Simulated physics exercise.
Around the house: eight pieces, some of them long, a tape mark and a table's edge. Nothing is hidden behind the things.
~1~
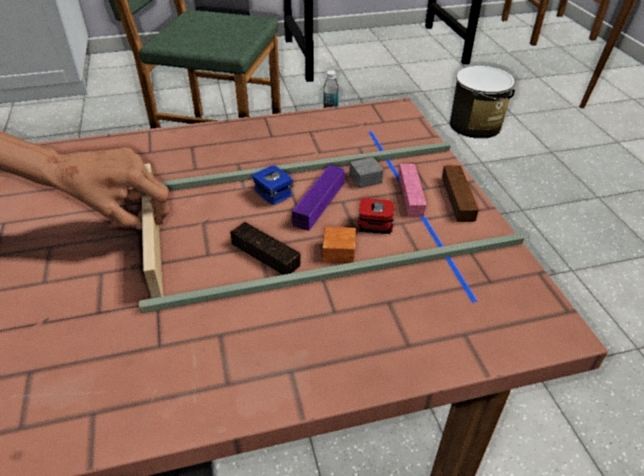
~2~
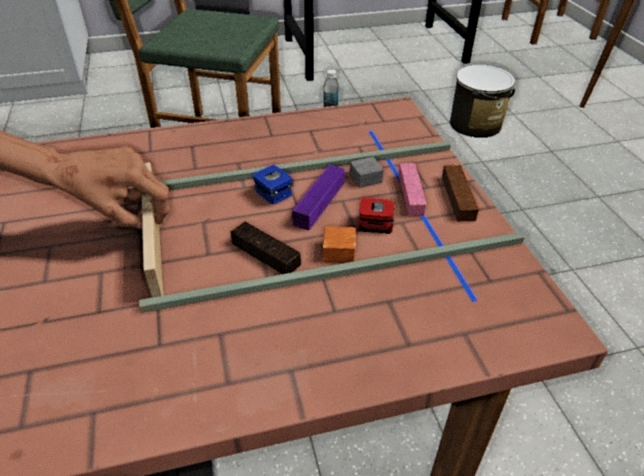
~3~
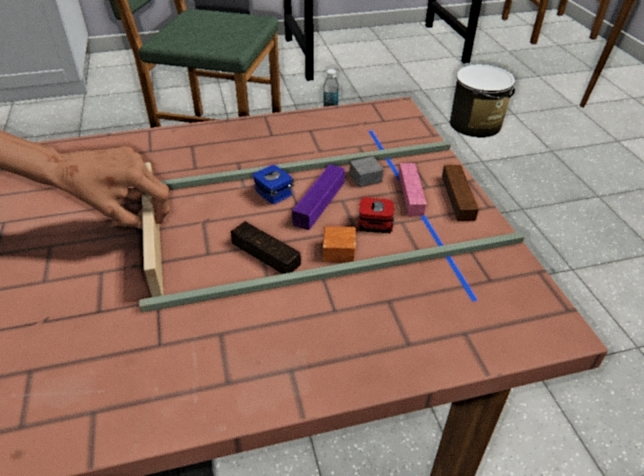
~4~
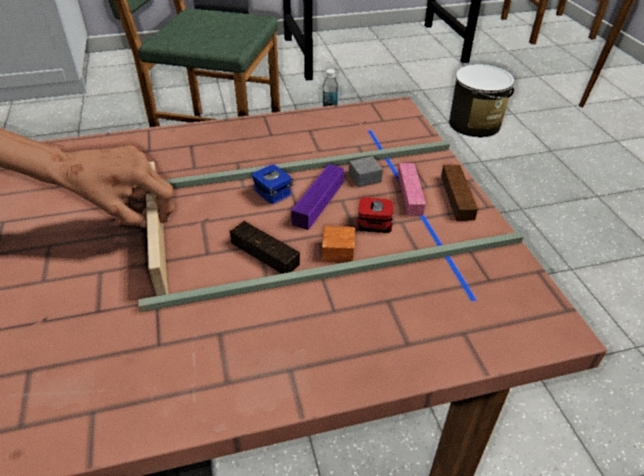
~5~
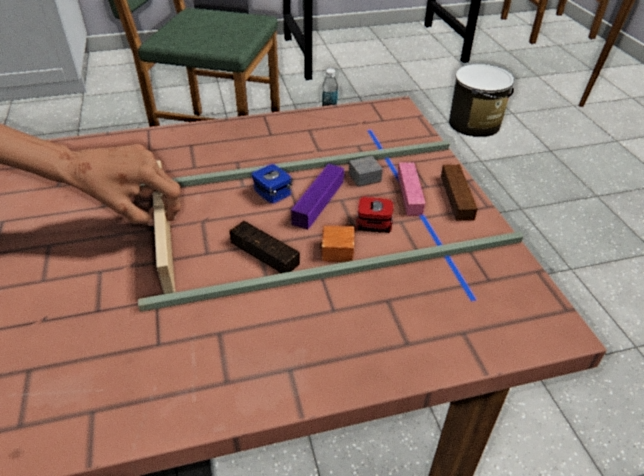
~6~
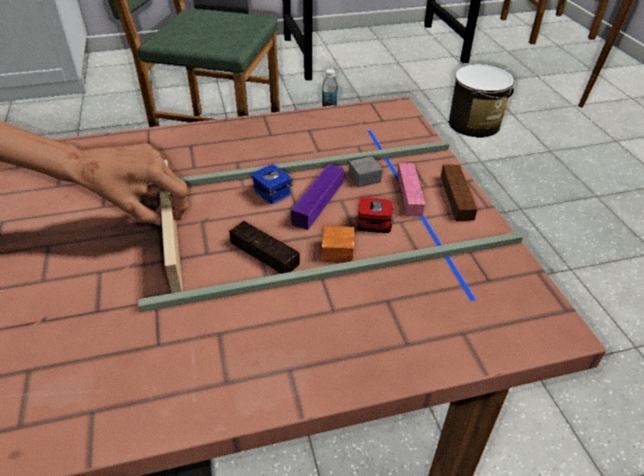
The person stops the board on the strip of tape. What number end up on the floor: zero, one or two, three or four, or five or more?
Outcome: The number that fall off is one or two.
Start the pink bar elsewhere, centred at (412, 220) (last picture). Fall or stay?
From there it remains up.
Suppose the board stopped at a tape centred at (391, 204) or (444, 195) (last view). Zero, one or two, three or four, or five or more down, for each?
In that order: None; 3 or 4.
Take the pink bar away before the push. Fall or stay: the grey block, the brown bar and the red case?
The grey block stays on; the brown bar is lost; the red case stays on.
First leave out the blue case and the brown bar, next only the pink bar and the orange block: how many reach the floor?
The counts: 0 and 1.
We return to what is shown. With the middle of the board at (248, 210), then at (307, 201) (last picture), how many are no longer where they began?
First 1, then 4.
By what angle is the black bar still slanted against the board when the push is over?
Near 0 degrees.
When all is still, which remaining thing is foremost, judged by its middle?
The grey block.
Early on, none off yet; brown bar at rest near (458, 192); pink bar at rest near (410, 188); grey block at rest near (365, 171).
A while later, none off yet; brown bar travelled a little near (474, 190); pink bar travelled about its own width near (454, 184); grey block travelled well along near (423, 166).
Finally, the number that fall off is one or two; lost, pink bar and brown bar.
